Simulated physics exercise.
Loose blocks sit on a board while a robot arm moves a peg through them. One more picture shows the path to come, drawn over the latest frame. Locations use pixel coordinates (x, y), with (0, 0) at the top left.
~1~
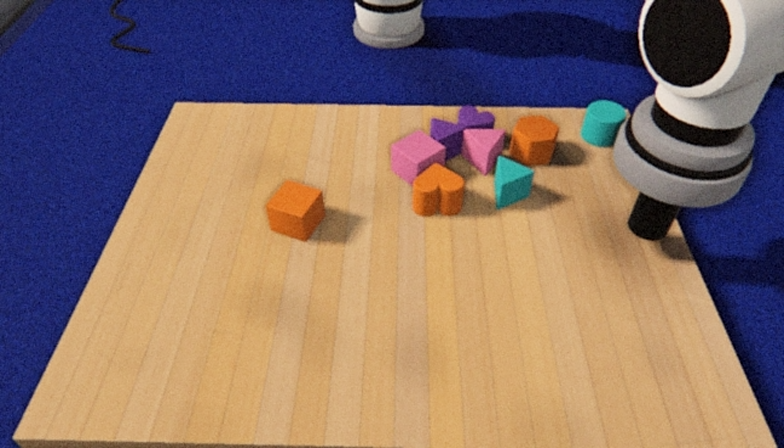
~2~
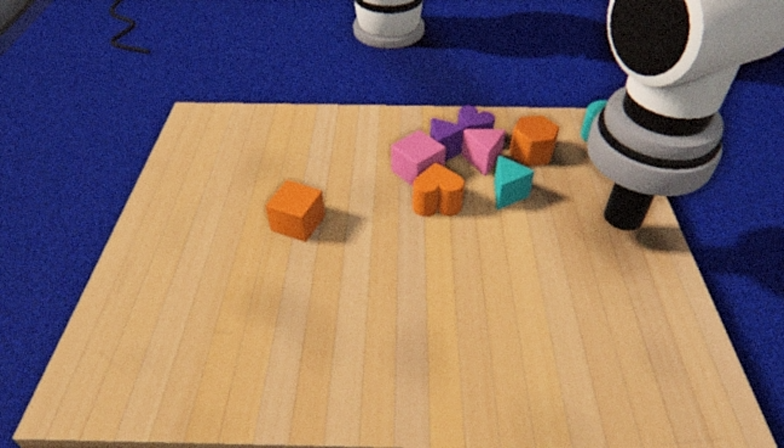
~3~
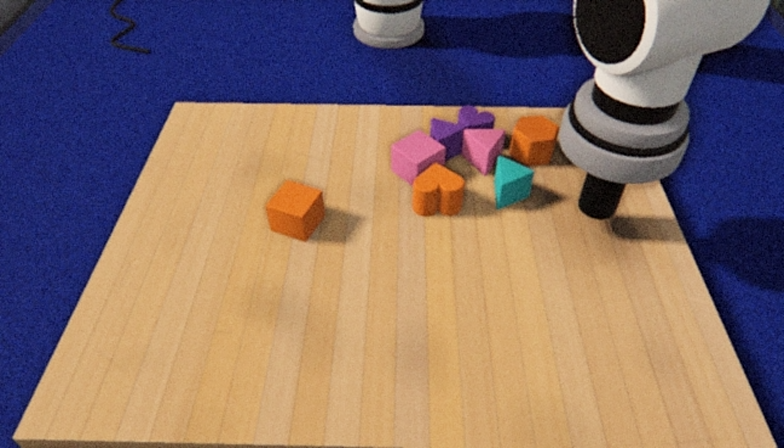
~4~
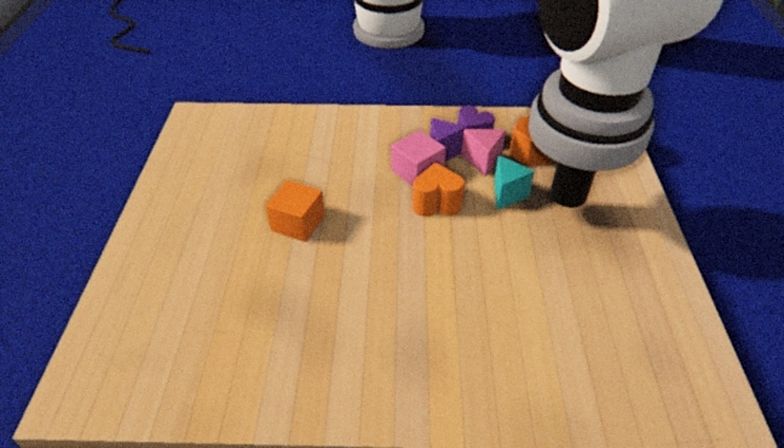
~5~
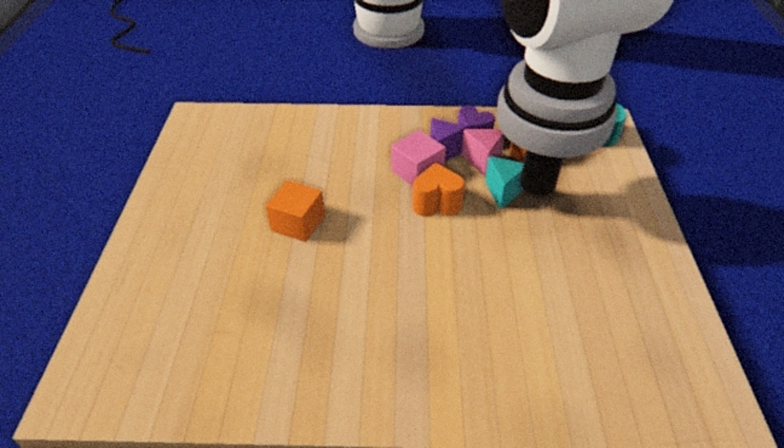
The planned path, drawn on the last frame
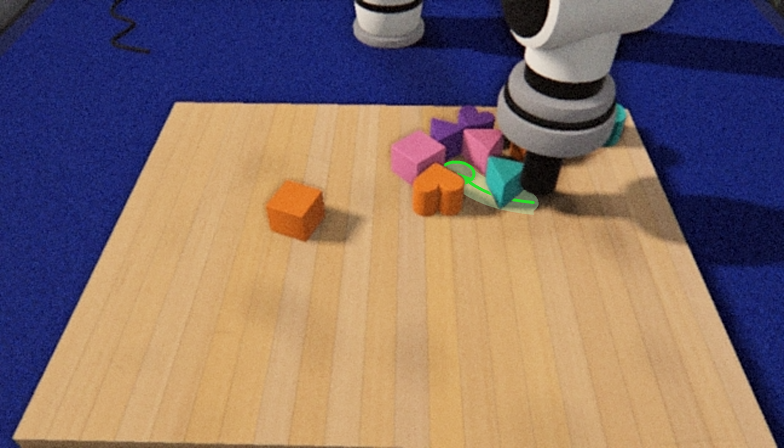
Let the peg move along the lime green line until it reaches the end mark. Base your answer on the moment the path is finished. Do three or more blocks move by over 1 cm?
The answer is yes.
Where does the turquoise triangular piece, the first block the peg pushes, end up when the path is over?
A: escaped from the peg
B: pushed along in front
The one that fits is B, pushed along in front.
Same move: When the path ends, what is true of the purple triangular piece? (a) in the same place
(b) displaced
Answer: B.
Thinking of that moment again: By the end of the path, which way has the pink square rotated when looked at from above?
Watching from overhead, you'd notice the pink square rotating counter-clockwise.
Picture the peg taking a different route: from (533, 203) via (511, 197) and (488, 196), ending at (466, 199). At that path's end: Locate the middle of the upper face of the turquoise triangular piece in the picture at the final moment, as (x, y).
It will likely be found at (457, 154).
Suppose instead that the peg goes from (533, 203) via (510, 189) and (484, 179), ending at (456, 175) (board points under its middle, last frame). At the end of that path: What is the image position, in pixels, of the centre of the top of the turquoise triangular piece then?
The point I'd pick in the picture is (432, 159).
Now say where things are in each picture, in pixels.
Peg's lower end (647, 227); pink square (418, 146); purple triangular piece (445, 128); pink triangular piece (486, 136); turquoise triangular piece (512, 170), in the first frame.
Peg (623, 218); blocks still, in the second frame.
Peg (597, 207); blocks still, in the third frame.
Peg (568, 196); blocks still, in the fourth frame.
Peg (538, 184); pink square (418, 146); purple triangular piece (445, 128); pink triangular piece (486, 136); turquoise triangular piece (507, 168), in the fifth frame.
Drawn move, from (533, 203) through (504, 198) and (477, 187) to (457, 173).
The first path, step by step. Halfway along, peg (492, 174); turquoise triangular piece (467, 155).
At the end, peg (459, 154); pink square (402, 142), turned 35° anticlockwise; purple triangular piece (437, 120), turned 55° clockwise; pink triangular piece still; turquoise triangular piece (437, 135).
